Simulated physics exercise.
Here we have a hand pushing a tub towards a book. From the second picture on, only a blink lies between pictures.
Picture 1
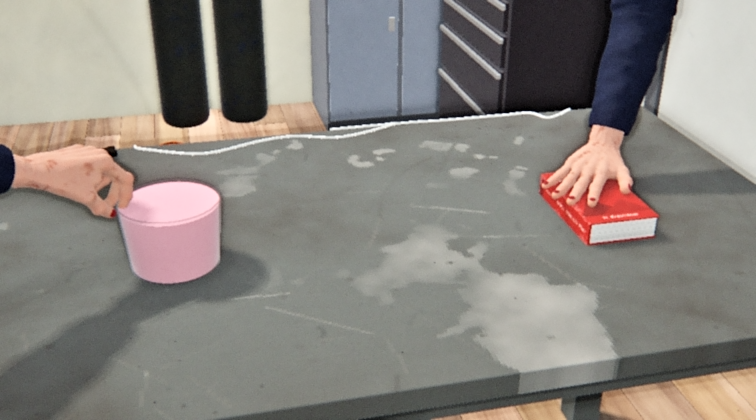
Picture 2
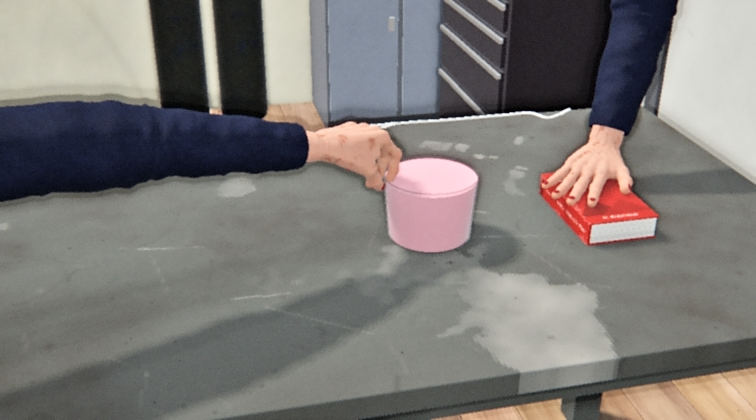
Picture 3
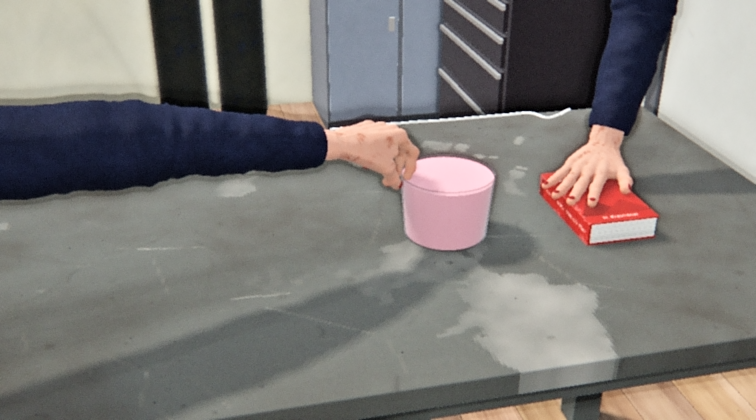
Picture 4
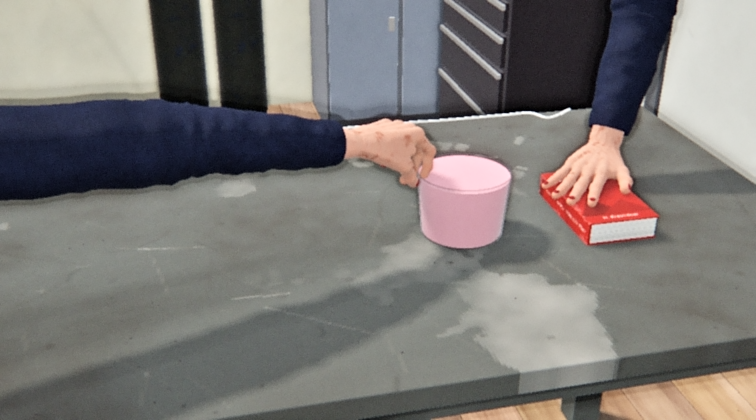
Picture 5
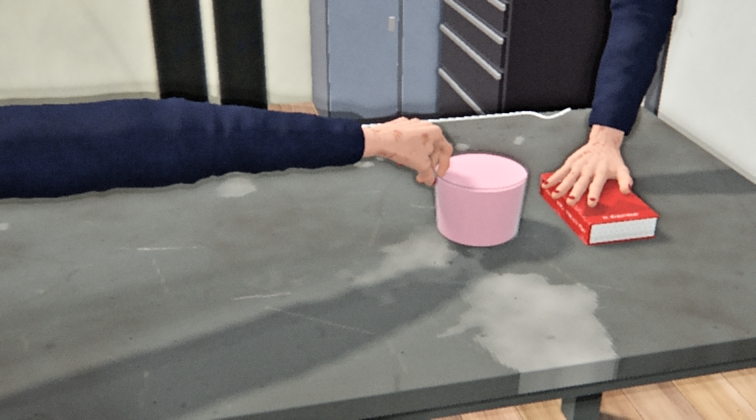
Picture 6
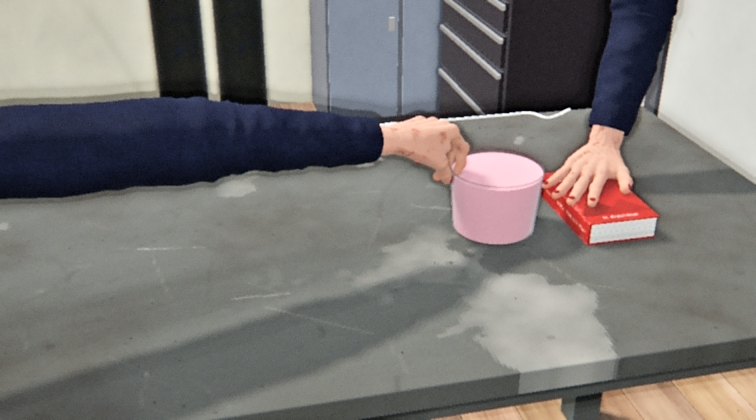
At the start, a pink tub sits on the left of a grey table with a hand at its rim, while another hand rests on a red book at the right. The arm then pushes the tub rightward across the tabletop, and it slides steadily closer until it is right beside the book.
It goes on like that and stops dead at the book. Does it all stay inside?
It spills.
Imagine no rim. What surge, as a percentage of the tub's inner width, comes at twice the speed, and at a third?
In turn 50 and 10 per cent.
Next, the tub meets the book.
After that, the pink milk surges up the wall; it has slopped over.
Finally, the tub stands at the book; it has slopped over.
